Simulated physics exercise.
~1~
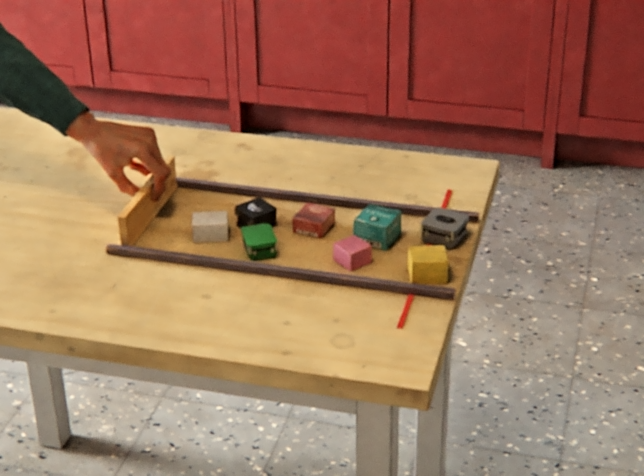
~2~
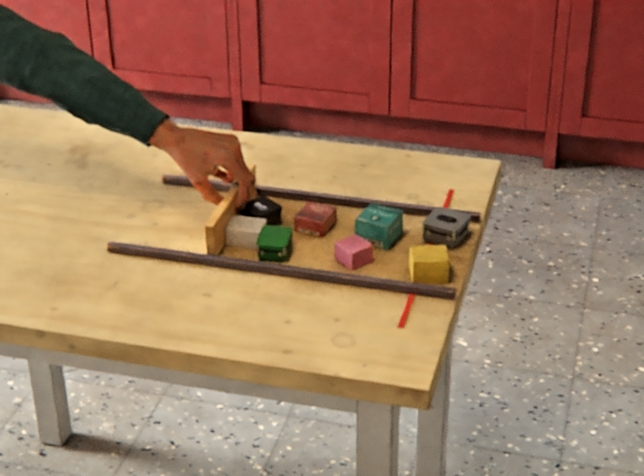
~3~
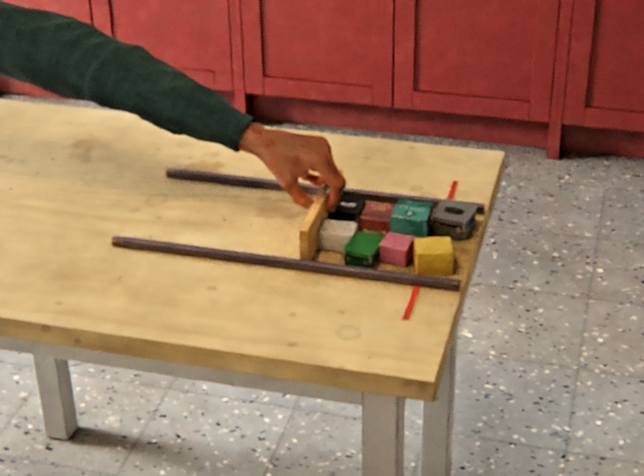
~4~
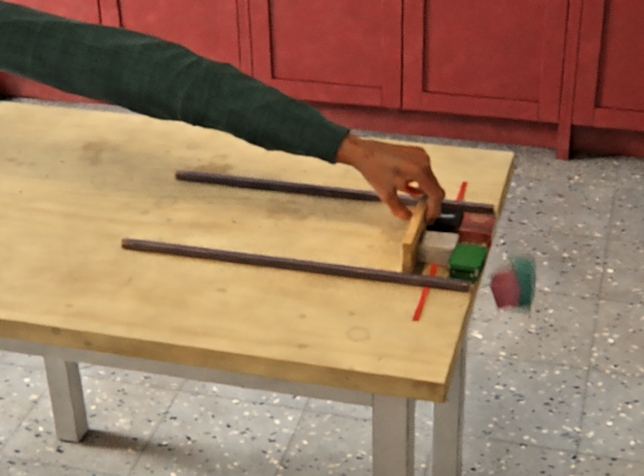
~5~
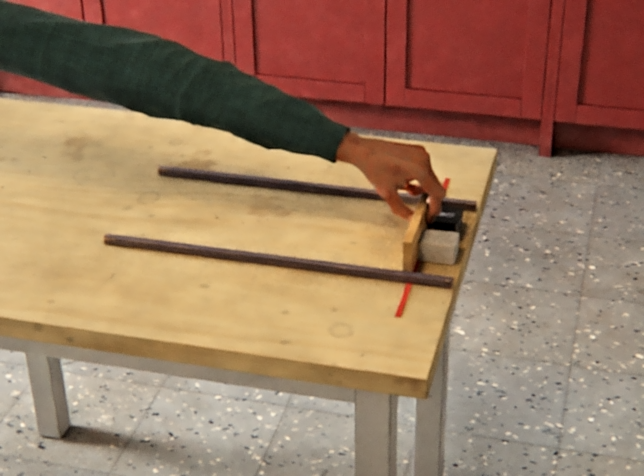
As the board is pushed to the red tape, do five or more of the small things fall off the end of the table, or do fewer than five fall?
Five or more of them fall off the end. Only the pale block and the black piece are left on the table in front of the board.
